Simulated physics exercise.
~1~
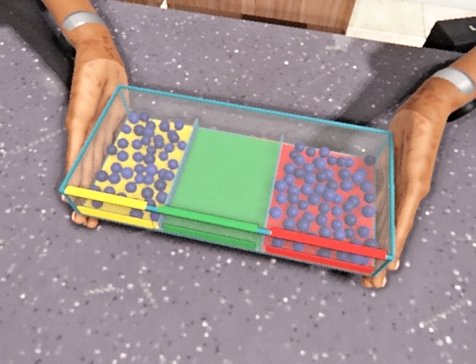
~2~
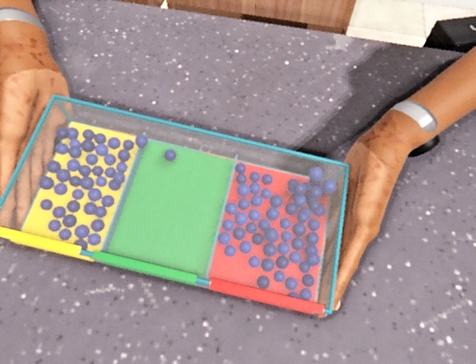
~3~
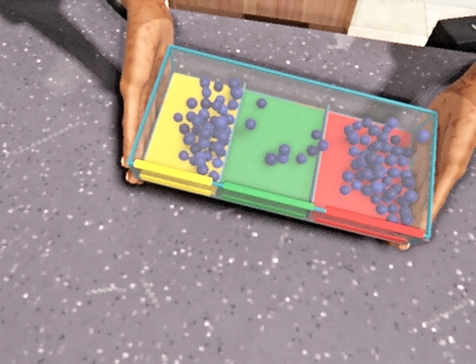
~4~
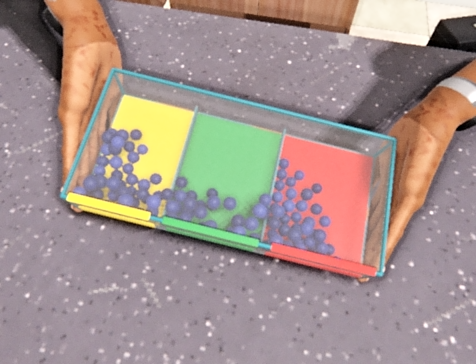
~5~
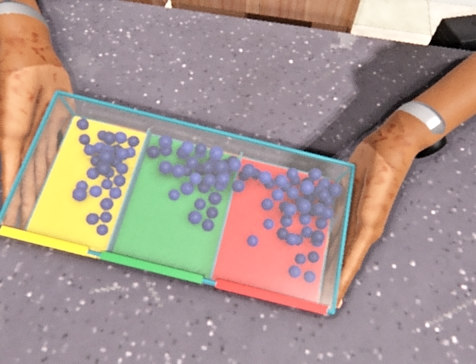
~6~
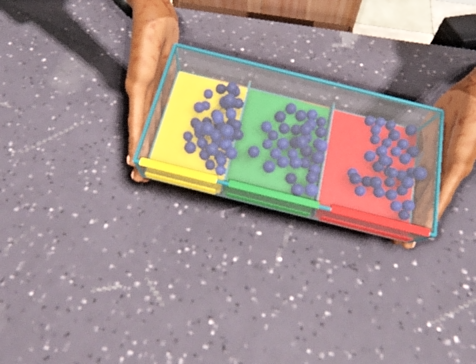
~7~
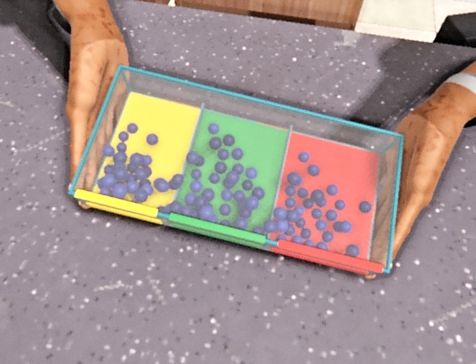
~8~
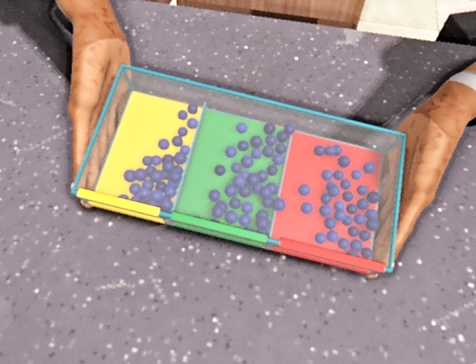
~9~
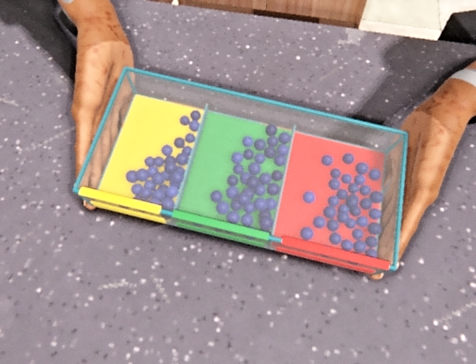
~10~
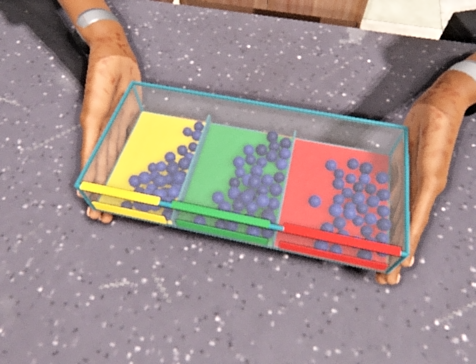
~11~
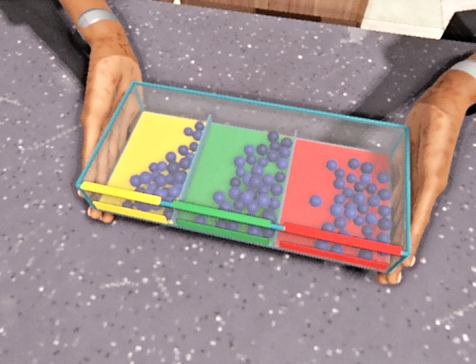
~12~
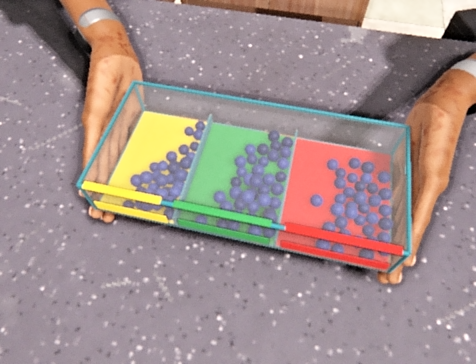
Over a speckled countertop, two hands held a clear, lidded box of blueberries, tilted it and shook it to and fro, spilling berries from the yellow and red ends into the empty green middle, then leveled it, leaving berries resting in all three sections.
